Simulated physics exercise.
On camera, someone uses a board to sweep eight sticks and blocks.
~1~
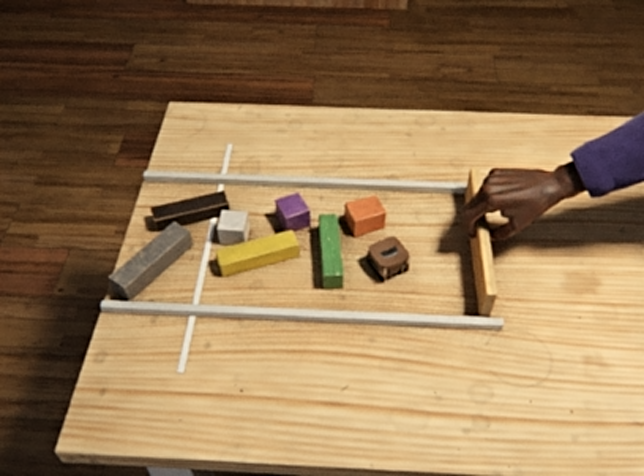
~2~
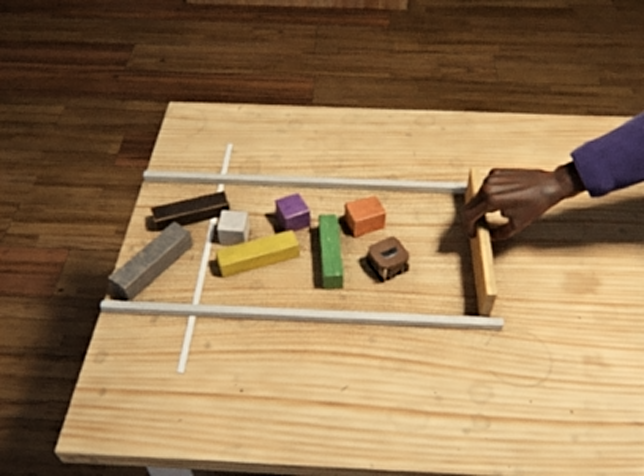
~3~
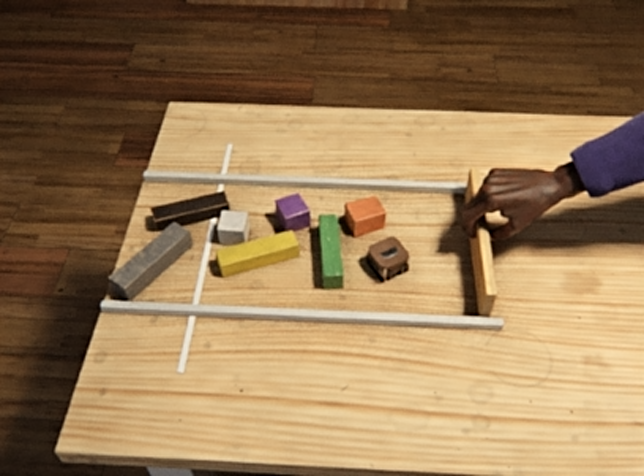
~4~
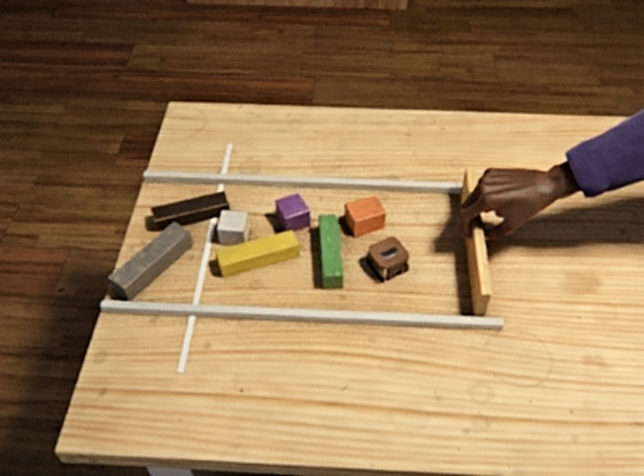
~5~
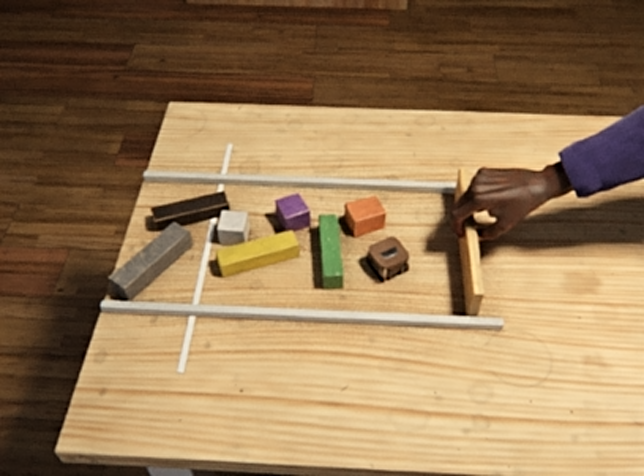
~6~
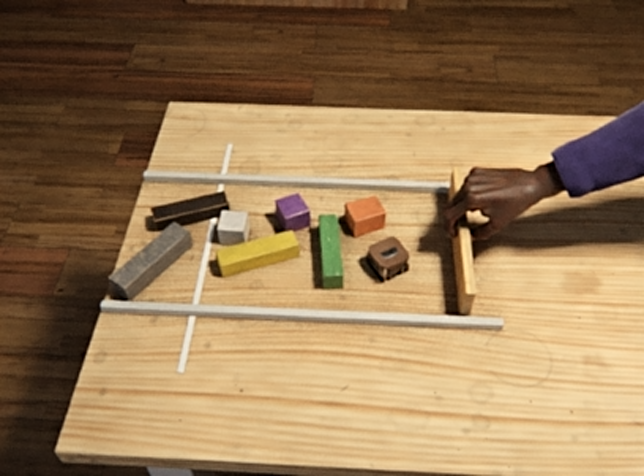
A hand slides a wooden board slightly left toward scattered coloured blocks that stay still.
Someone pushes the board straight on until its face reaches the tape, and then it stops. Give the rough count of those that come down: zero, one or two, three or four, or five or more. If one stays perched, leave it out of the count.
In this one, one or two spill over.
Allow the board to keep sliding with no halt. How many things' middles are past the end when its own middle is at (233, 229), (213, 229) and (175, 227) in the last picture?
First 0, then 1, then 4.
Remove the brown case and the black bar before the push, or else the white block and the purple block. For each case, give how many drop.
The number is 0 for the first case and 0 for the second.
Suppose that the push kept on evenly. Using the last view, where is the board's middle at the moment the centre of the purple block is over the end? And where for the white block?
The middle is at (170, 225) when it's the purple block, and at (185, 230) when it's the white block.
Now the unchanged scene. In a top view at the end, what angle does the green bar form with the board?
It works out to near 0°.
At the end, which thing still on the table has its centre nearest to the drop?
Grey bar.
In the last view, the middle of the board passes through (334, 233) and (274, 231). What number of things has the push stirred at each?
Counts: 5 and 7.
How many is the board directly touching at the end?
That number would be 2.
Soon after, none off yet; grey bar at rest near (152, 261); black bar at rest near (191, 211); white block at rest near (234, 228).
In the end, the number that fall off is one or two; gone, black bar.
